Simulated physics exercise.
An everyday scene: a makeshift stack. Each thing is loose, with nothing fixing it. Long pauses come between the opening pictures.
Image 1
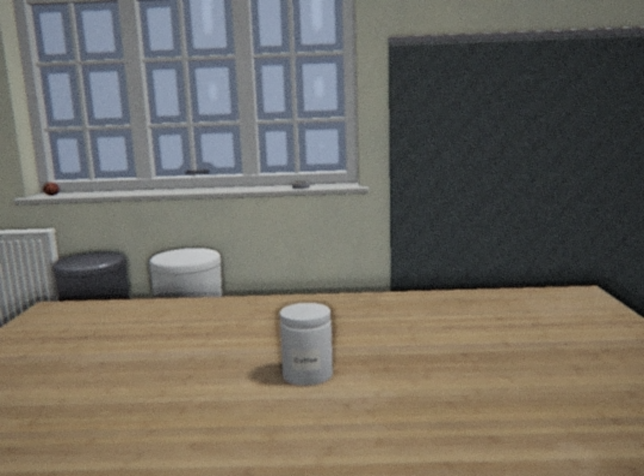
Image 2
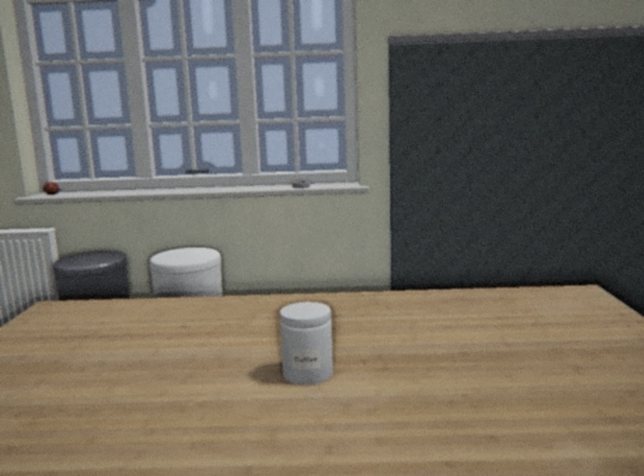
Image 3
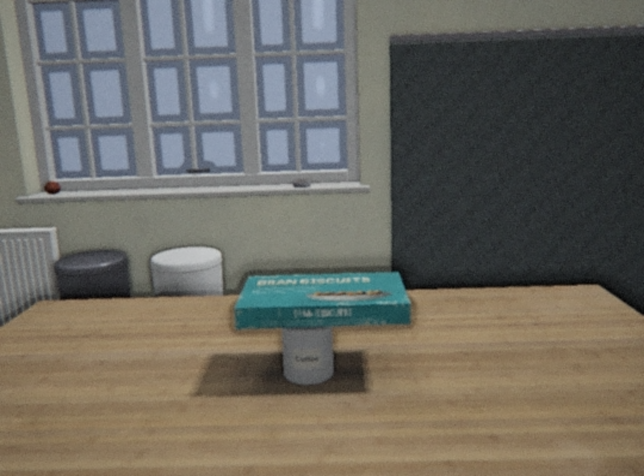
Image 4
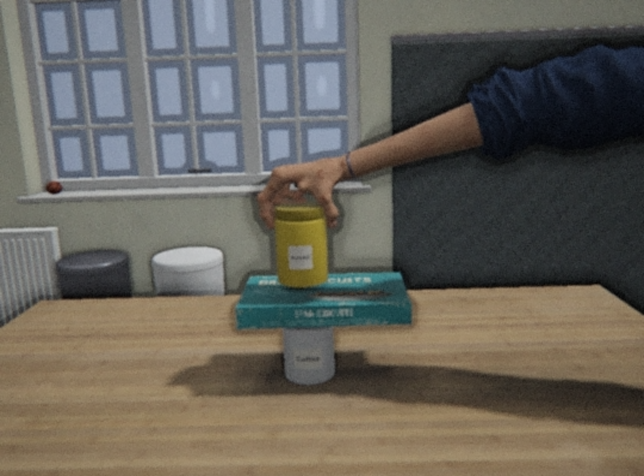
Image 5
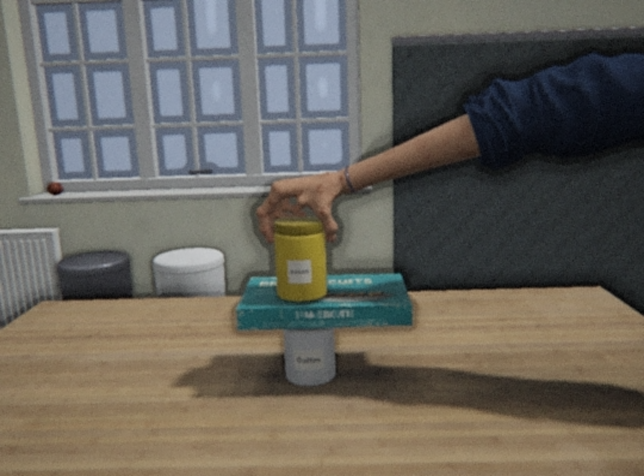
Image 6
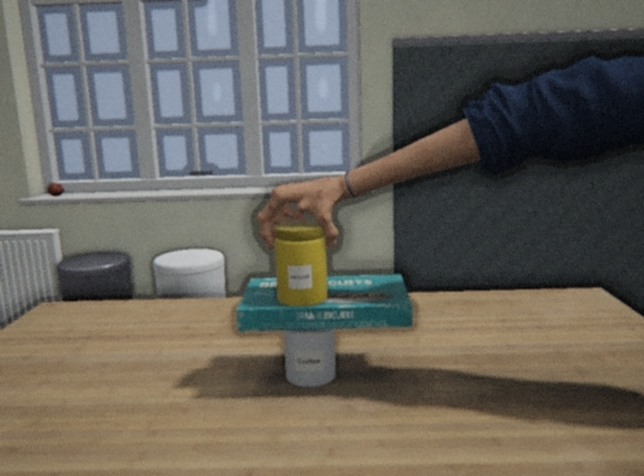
A turquoise packet appears flat on top of a white canister that stands alone on a wooden table at first. A hand in a dark blue sleeve then reaches in from the right, holding a yellow jar above the packet, and lowers it slightly onto the packet, fingers still on its lid.
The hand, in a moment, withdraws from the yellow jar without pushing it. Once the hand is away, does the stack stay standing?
Yes.
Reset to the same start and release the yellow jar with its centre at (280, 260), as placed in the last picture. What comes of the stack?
The stack then stays standing.
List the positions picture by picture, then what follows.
In the first picture, the last thing is not in view yet.
In the second picture, the last thing is not in view yet.
In the third picture, the last thing is not in view yet; turquoise packet (323, 298).
In the fourth picture, on its way; yellow jar (301, 244); turquoise packet (324, 298).
In the fifth picture, on its way; yellow jar (301, 257); turquoise packet (325, 299).
In the sixth picture, in place under the hand; yellow jar (301, 263); turquoise packet (325, 301).
Then, 0.80 s after the last picture, nothing has stirred.
Then, 1.70 s after the last picture, yellow jar resting near (301, 263).
At rest, all 3 in place. Seen from the same camera at the end, yellow jar near (301, 263). The stack stays up.
